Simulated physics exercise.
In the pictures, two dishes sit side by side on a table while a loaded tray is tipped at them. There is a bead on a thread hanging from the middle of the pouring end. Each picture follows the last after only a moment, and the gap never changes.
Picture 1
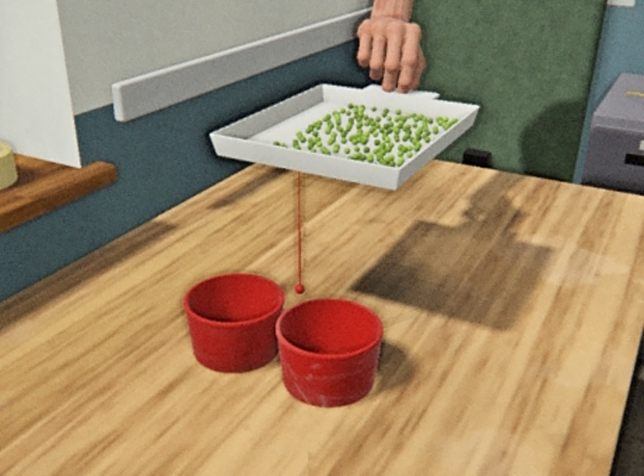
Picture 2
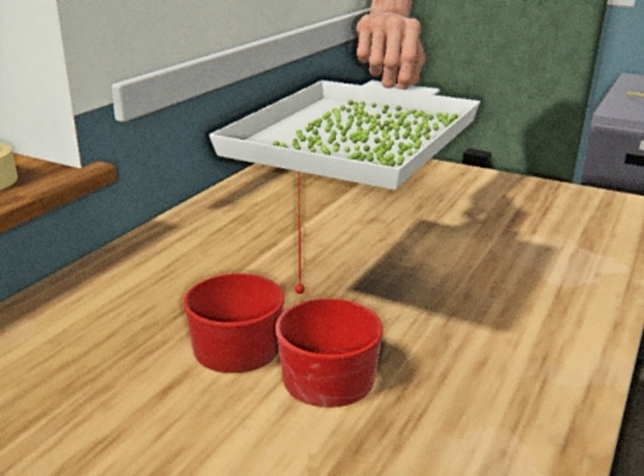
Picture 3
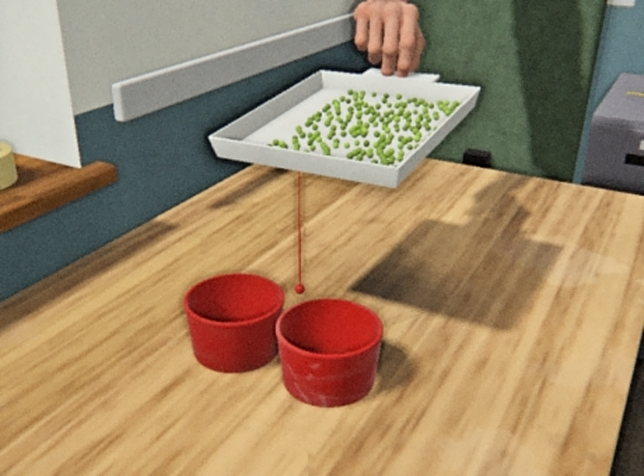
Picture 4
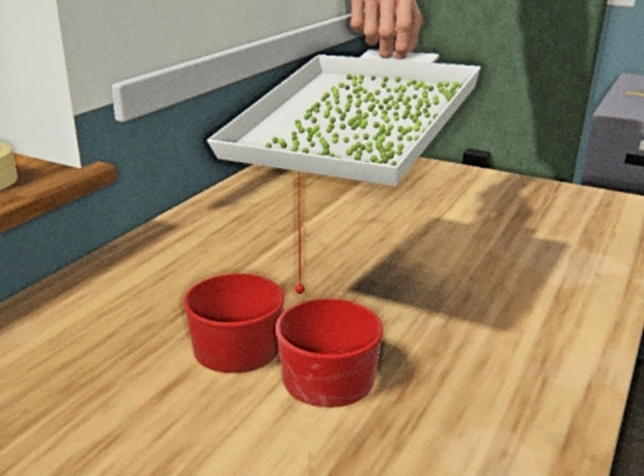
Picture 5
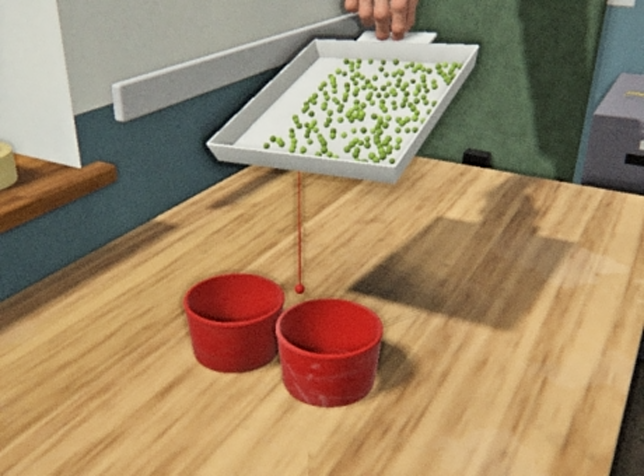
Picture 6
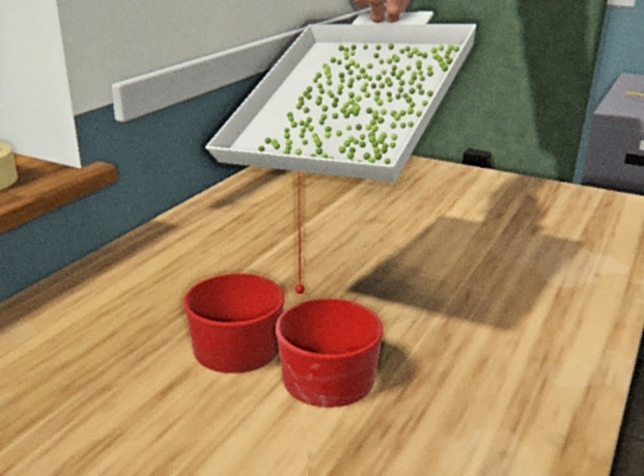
A hand grips the far edge of a white tray of green peas above a light wooden table, seen from slightly above in a room with blue and green walls. Two red dishes sit side by side below, near a red bead hanging on a thread. The hand raises the tray's far side, steepening its slope toward the viewer, while the peas shift slightly and the camera stays still.
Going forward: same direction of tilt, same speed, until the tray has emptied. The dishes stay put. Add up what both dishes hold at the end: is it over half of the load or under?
It comes to over half.
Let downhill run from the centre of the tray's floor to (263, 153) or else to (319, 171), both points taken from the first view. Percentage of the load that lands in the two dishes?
Near 60 % and 60 %.
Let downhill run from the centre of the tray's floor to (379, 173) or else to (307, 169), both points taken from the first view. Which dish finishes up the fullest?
Rightward dish at the first place, Rightward dish at the second.
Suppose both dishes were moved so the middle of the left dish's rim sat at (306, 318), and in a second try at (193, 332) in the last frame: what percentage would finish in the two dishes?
20 %, 20 %.
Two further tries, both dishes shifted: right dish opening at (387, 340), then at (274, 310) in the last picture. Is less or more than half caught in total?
Catch, run one: Below the halfway mark; run two: Past the halfway mark.
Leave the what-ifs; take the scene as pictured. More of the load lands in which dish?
It's the left side.
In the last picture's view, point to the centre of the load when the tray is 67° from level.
Near (277, 159).
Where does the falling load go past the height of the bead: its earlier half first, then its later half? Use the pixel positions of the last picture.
I'd place the first part at (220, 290) and the rest at (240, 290).
Soon after the last picture, tray tipped steeply; most on the tray; a small part in the air.
A little later, tray tipped past a quarter turn; about half on the tray; a stray few in the right dish; about a quarter in the left dish; a small part outside both; about a quarter in the air.
Later still, tray tipped past a quarter turn; a small part in the right dish; about two thirds in the left dish; about a third outside both.
At rest, tray tipped past a quarter turn; a small part in the right dish; about two thirds in the left dish; about a quarter outside both.
